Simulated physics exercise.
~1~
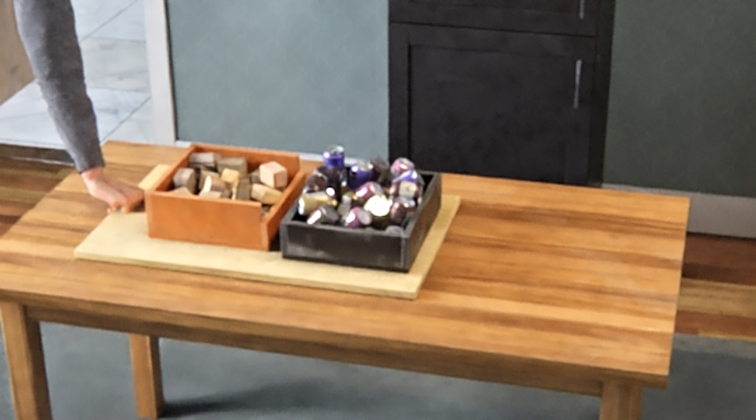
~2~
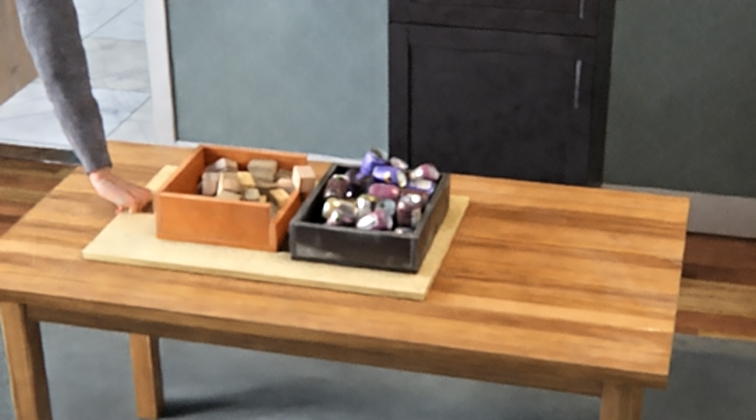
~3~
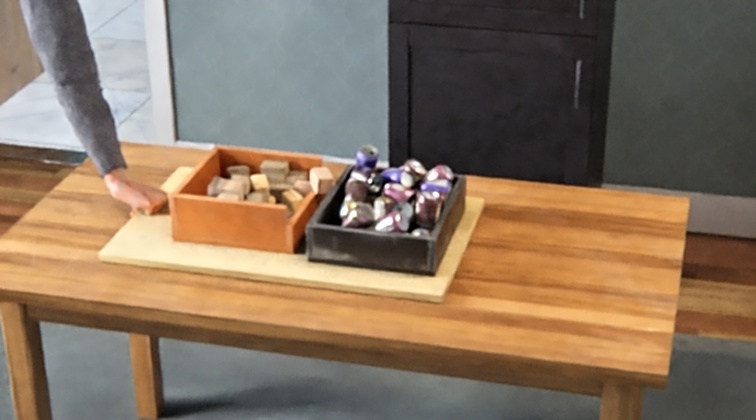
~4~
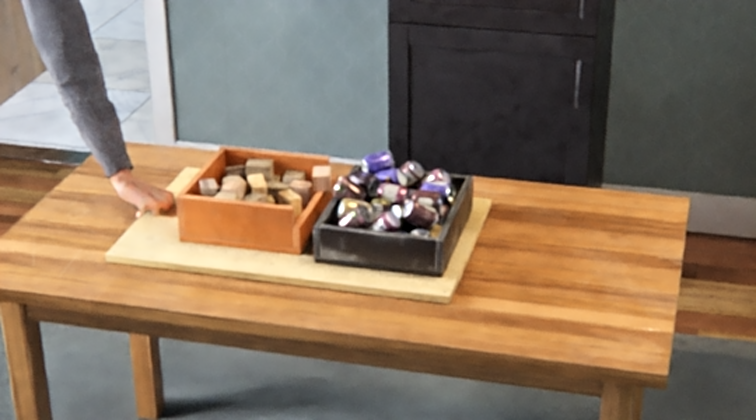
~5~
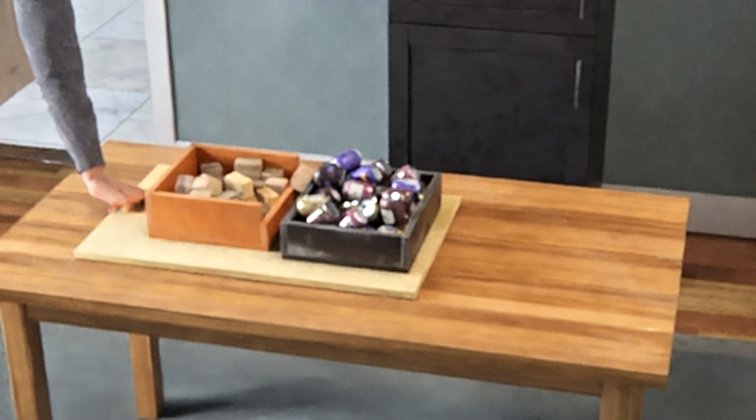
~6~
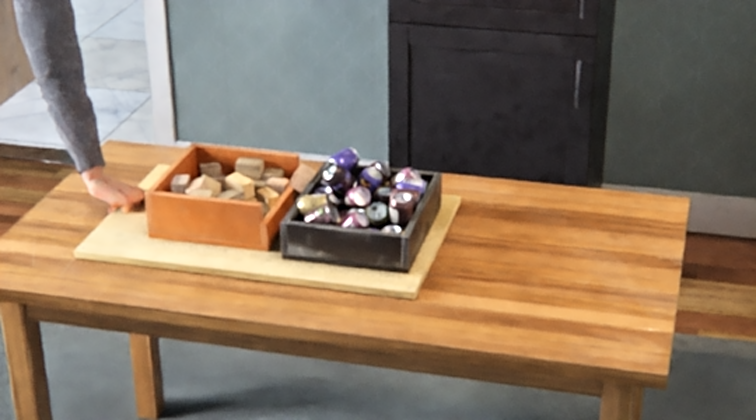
A hand slid a board holding an orange crate of wooden blocks and a black crate of shiny mini cans to the right along a table, then back left, jostling the contents, and it ended at rest with the black crate still heaped full.
